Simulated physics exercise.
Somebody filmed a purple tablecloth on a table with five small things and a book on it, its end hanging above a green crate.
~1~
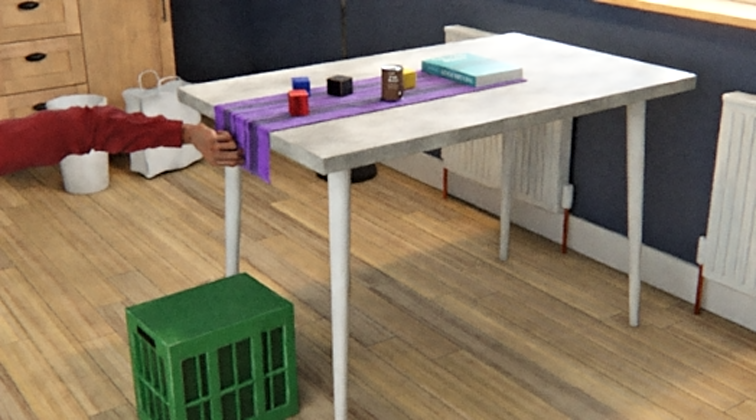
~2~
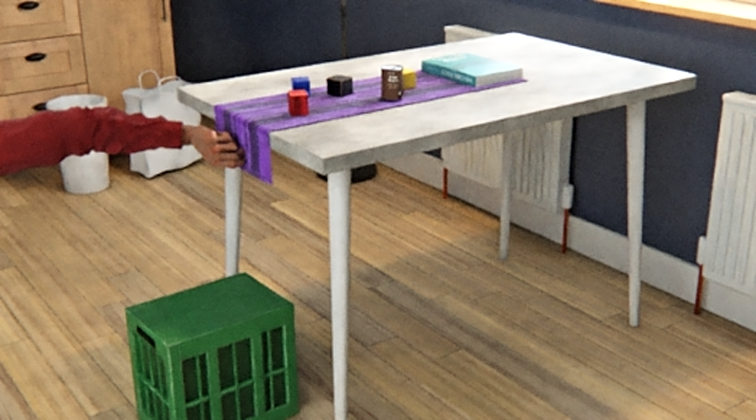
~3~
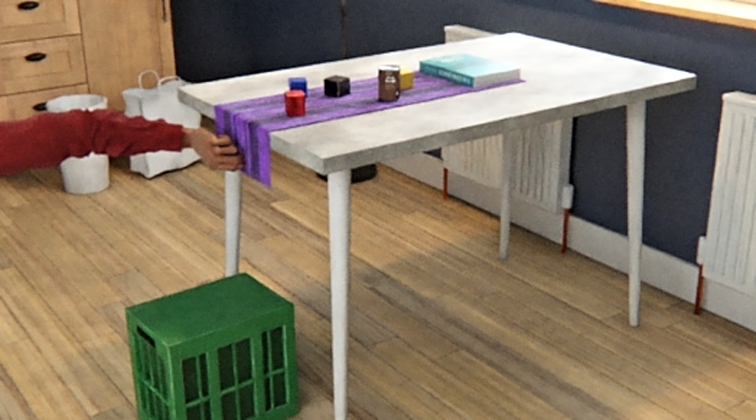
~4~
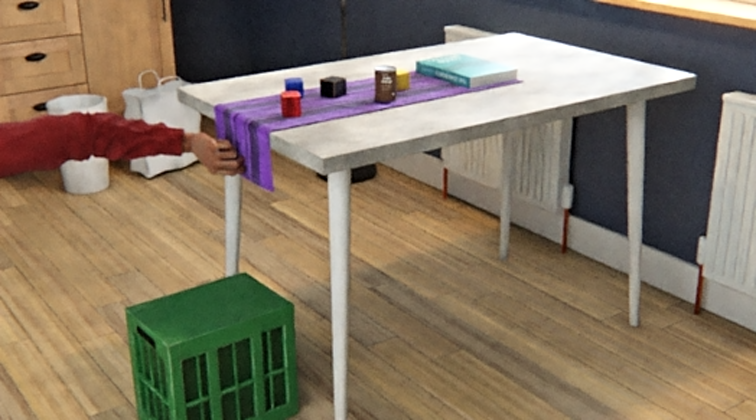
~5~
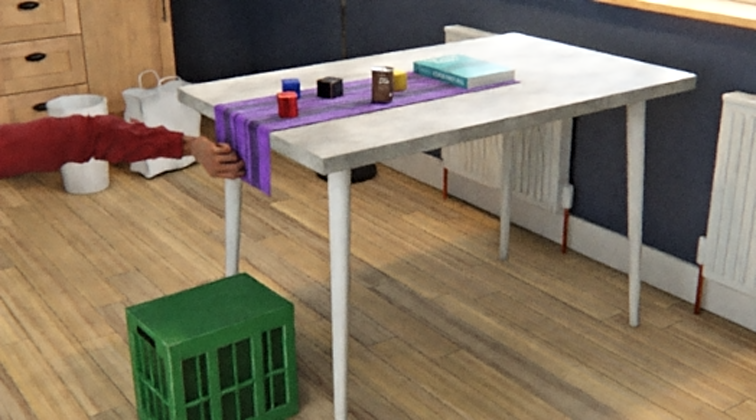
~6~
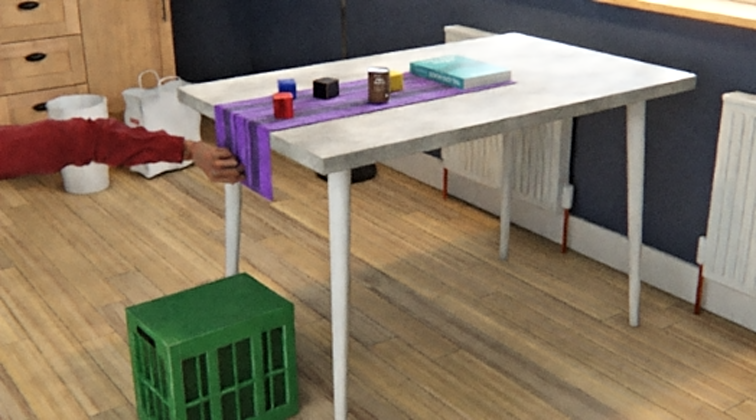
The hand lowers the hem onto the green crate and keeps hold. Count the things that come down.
Over the edge go three.
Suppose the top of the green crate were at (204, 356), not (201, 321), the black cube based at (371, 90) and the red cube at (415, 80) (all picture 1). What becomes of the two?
The black cube comes down, the red cube stays on.
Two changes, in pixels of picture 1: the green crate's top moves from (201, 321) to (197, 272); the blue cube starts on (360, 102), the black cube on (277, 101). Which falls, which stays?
The blue cube keeps its place on top; the black cube is carried off.
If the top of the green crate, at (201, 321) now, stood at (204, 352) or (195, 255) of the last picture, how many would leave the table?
The count: 4 and 1.
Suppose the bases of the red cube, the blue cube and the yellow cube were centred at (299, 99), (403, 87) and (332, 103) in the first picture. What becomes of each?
The red cube comes down; the blue cube stays on; the yellow cube falls.
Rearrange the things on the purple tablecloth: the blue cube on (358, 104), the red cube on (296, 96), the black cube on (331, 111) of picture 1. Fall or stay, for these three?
The blue cube goes over; the red cube tumbles off; the black cube falls.
Soon after, hem near (245, 230); red cube gone.
Then, hem on the crate; red cube, blue cube and black cube gone.
At rest, hem on the crate; red cube, blue cube and black cube gone. The table loses three.
